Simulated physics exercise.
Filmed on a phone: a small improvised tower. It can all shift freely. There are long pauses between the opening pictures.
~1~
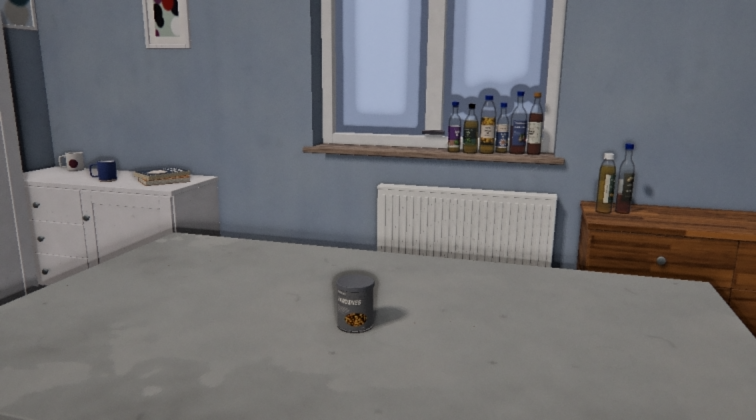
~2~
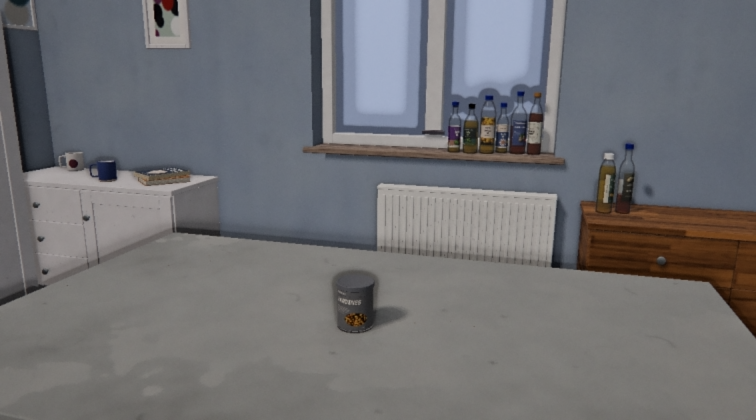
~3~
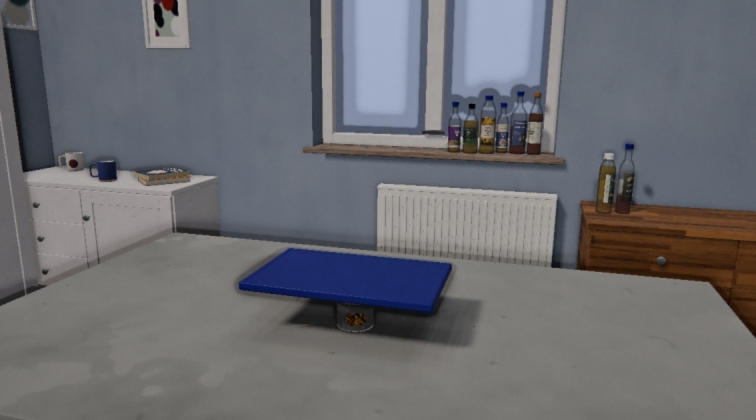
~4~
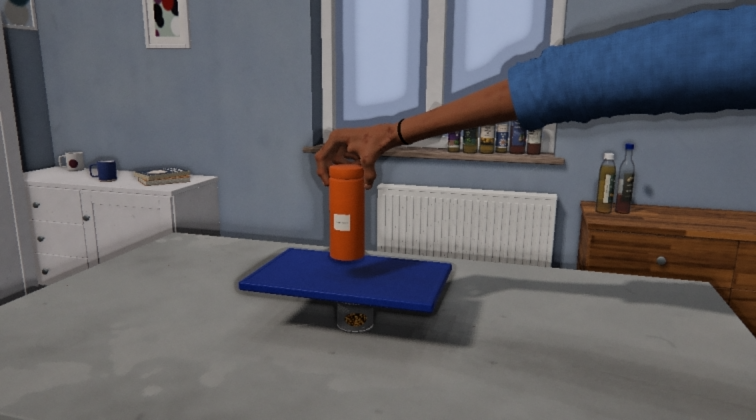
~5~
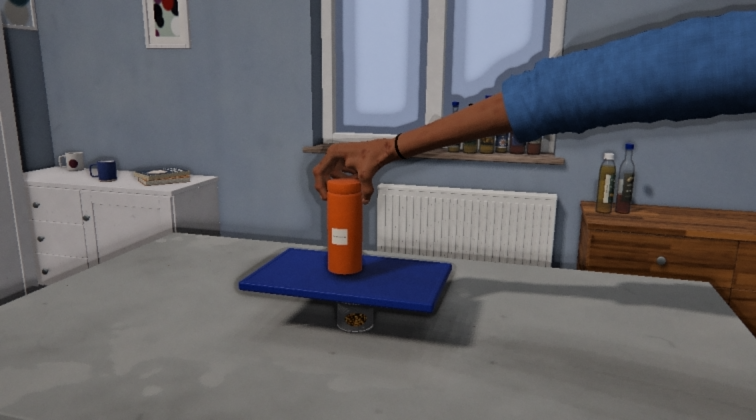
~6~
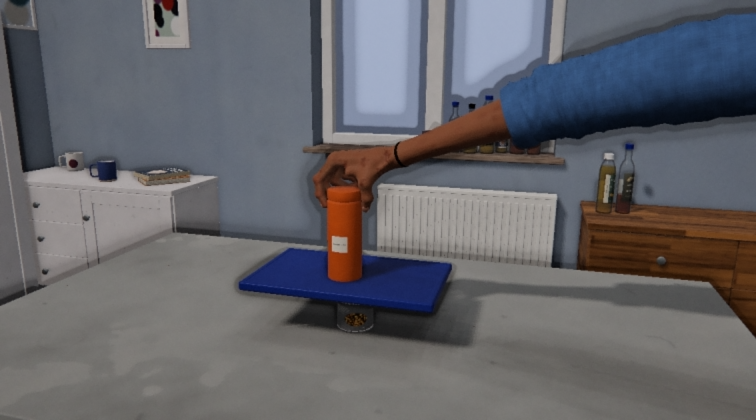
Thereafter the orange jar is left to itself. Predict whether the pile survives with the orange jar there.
The stack stays put.
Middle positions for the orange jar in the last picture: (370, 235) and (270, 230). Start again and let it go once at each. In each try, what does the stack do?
Result of try one is that it stays stable, and of try two that it tips over.
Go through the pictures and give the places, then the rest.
In the first frame, the last thing is not in view yet.
In the second frame, the last thing is not in view yet.
In the third frame, the last thing is not in view yet; blue lid (351, 276).
The fourth frame shows on its way; orange jar (347, 212); blue lid (351, 276).
The fifth frame shows on its way; orange jar (345, 226); blue lid (351, 276).
The sixth frame shows in place under the hand; orange jar (345, 234); blue lid (351, 276).
Then, 0.50 s on from there, no change.
Then, 1.30 s on from there, orange jar resting near (345, 234).
In the end, all 3 unmoved. At the end, from the last picture's camera, orange jar near (345, 234). The stack keeps its balance.
